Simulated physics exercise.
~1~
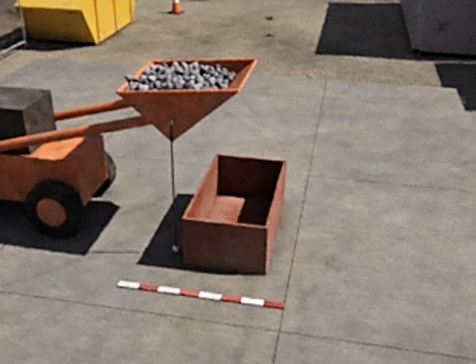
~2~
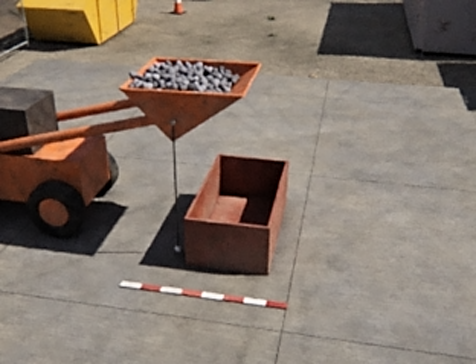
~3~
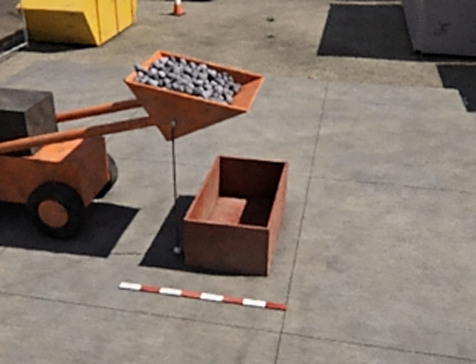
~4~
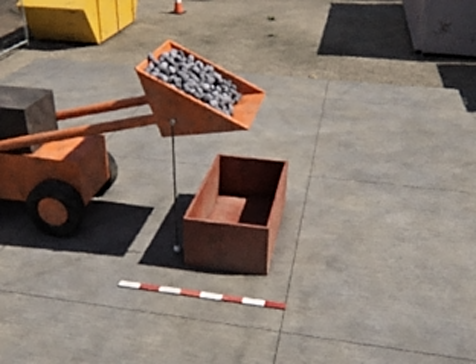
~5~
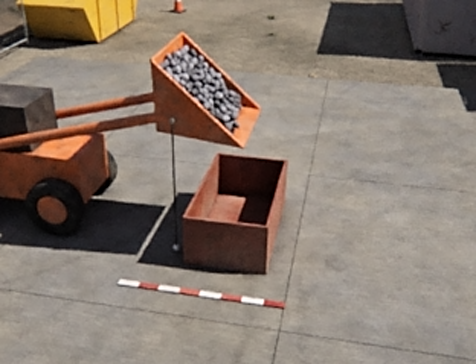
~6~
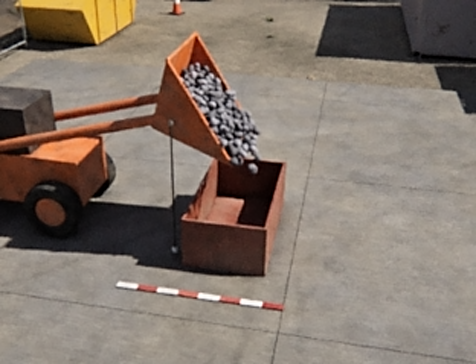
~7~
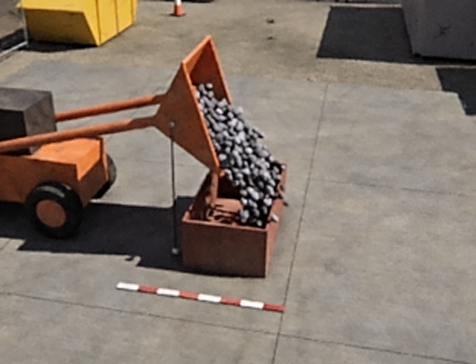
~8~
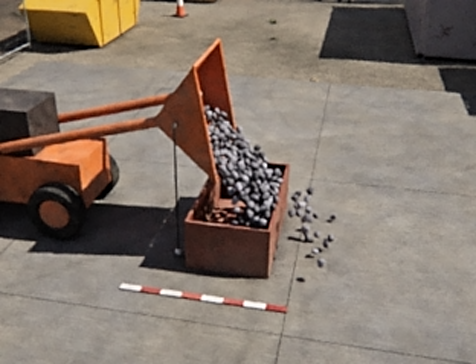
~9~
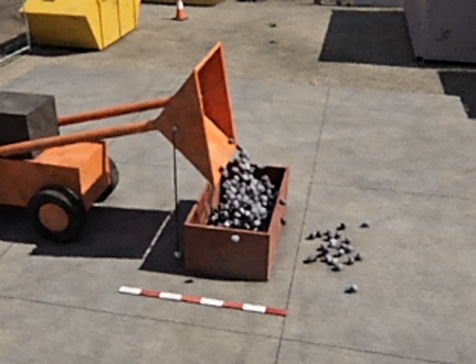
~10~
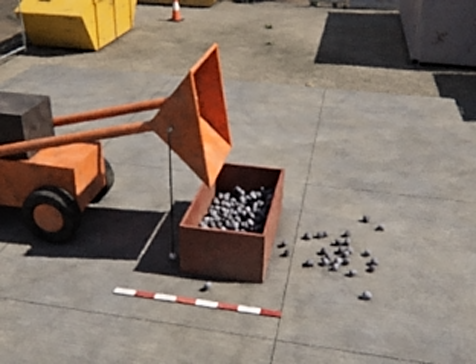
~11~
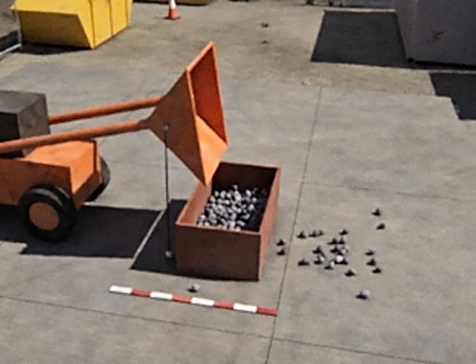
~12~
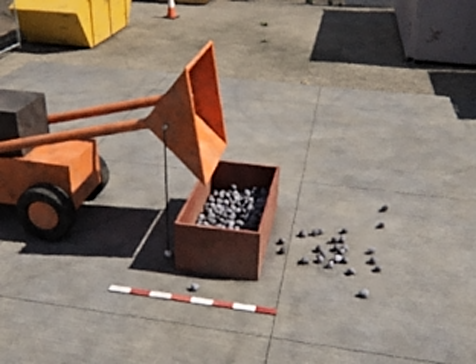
An orange loader stands at the left of a sunlit paved yard, seen from above, its raised bucket heaped with grey stones beside an open rust-red bin. A red-and-white striped staff lies in front, with a yellow skip and a traffic cone behind. The bucket tips steadily to the right, and the stones slide toward its lip, then pour into the bin. Some spill past the right side and scatter across the paving. The bucket empties and stays steeply tilted, leaving most stones piled inside the bin and a small scattering at rest on the ground.
